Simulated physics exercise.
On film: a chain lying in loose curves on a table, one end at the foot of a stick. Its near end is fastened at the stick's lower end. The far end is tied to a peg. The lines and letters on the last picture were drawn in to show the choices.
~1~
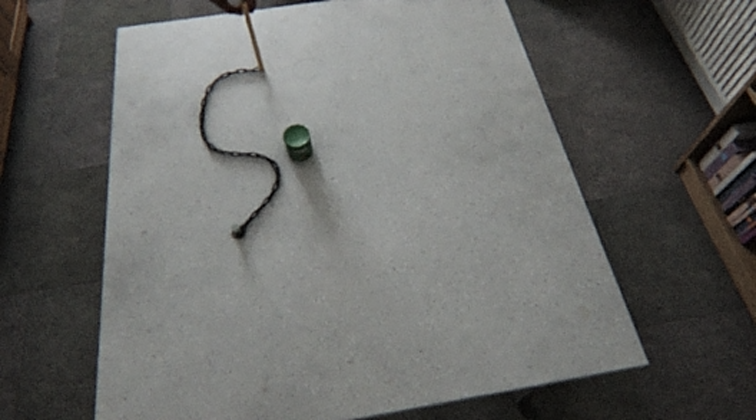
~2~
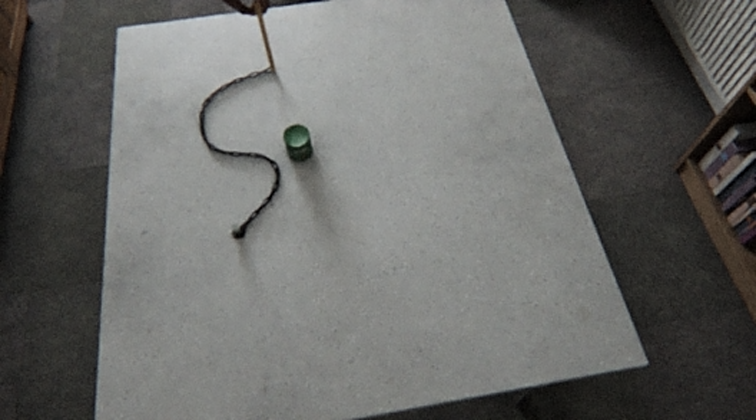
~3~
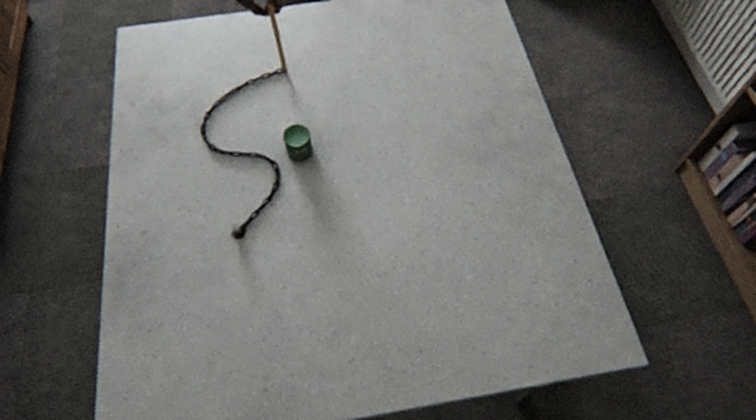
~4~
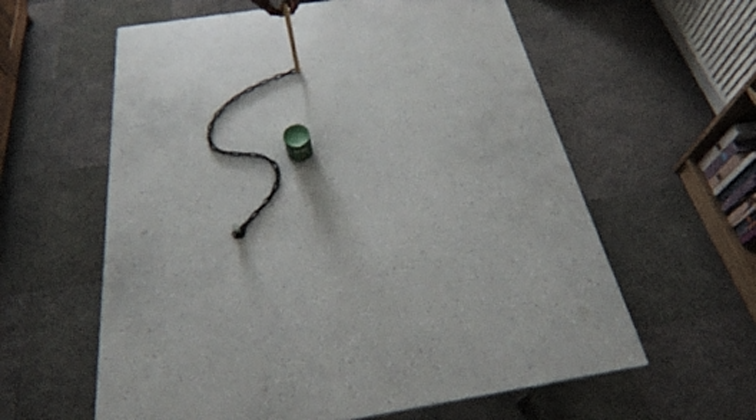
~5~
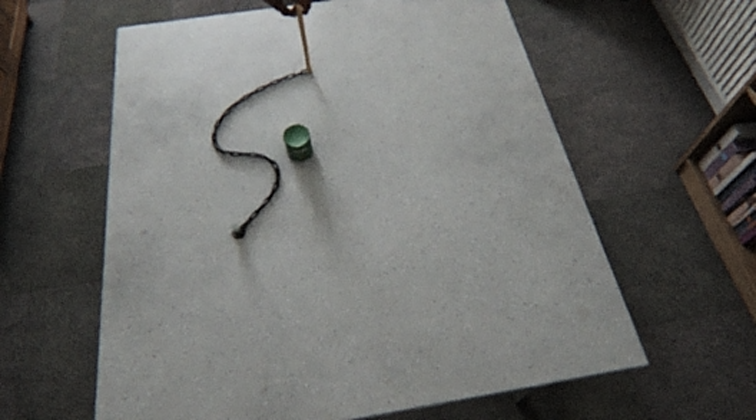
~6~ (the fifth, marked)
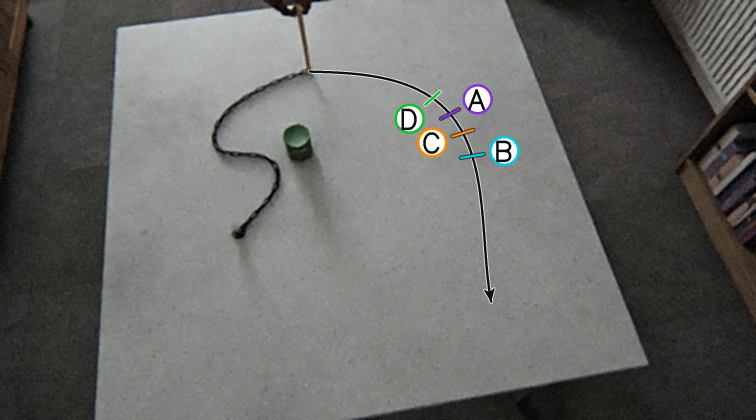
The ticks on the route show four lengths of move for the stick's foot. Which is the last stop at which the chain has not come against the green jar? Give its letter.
Mark A.
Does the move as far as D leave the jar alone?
Yes.
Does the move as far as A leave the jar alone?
For that mark, yes.
On the marked copy, A at (450, 114); B at (472, 156); C at (463, 133); D at (433, 98); the route from (310, 72) via (460, 128) to (491, 302).
With A. Early on, foot of the stick (364, 75), middle of the chain (241, 135).
Further on, foot of the stick (414, 89), middle of the chain (278, 123).
At the end, foot of the stick (450, 115), middle of the chain (308, 123); nothing has been touched.
As for the rest, B brings the chain against the jar; C brings the chain against the jar; D is safe but short.
